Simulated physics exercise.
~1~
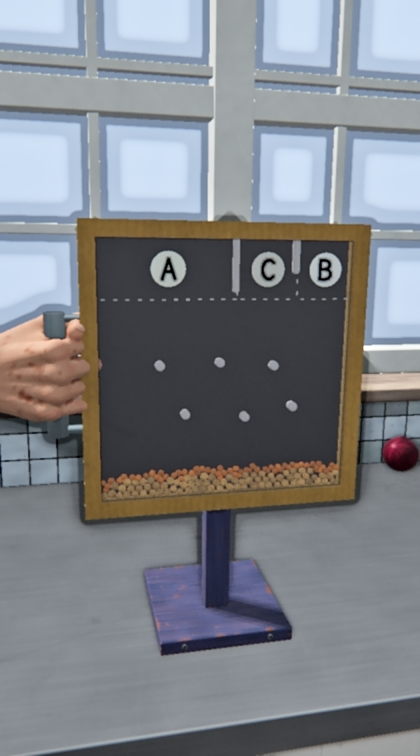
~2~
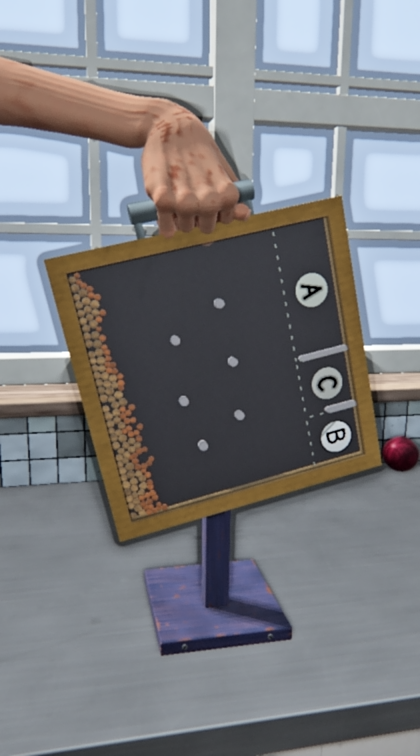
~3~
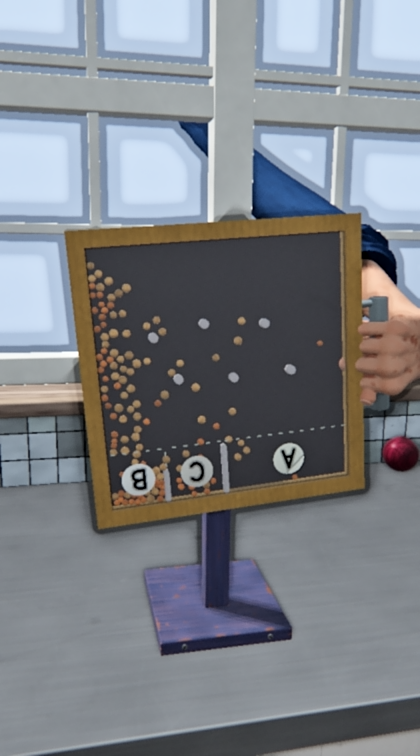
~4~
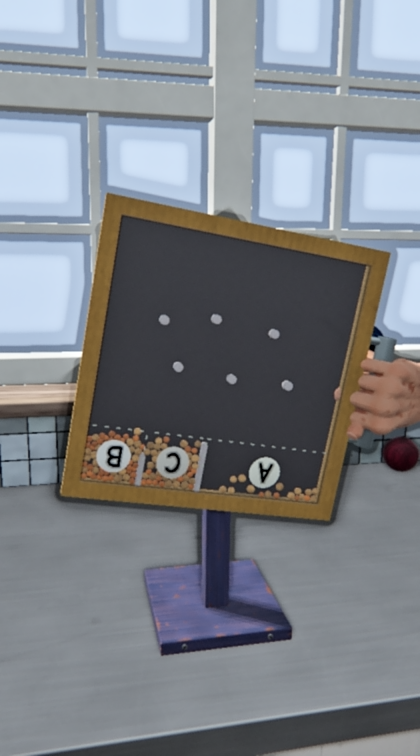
A framed case of pale and small orange beads is turned clockwise by a hand until it is nearly upside down, the beads sliding along one side and spilling past the pegs into the lettered pockets, filling B and C while A holds only a few.
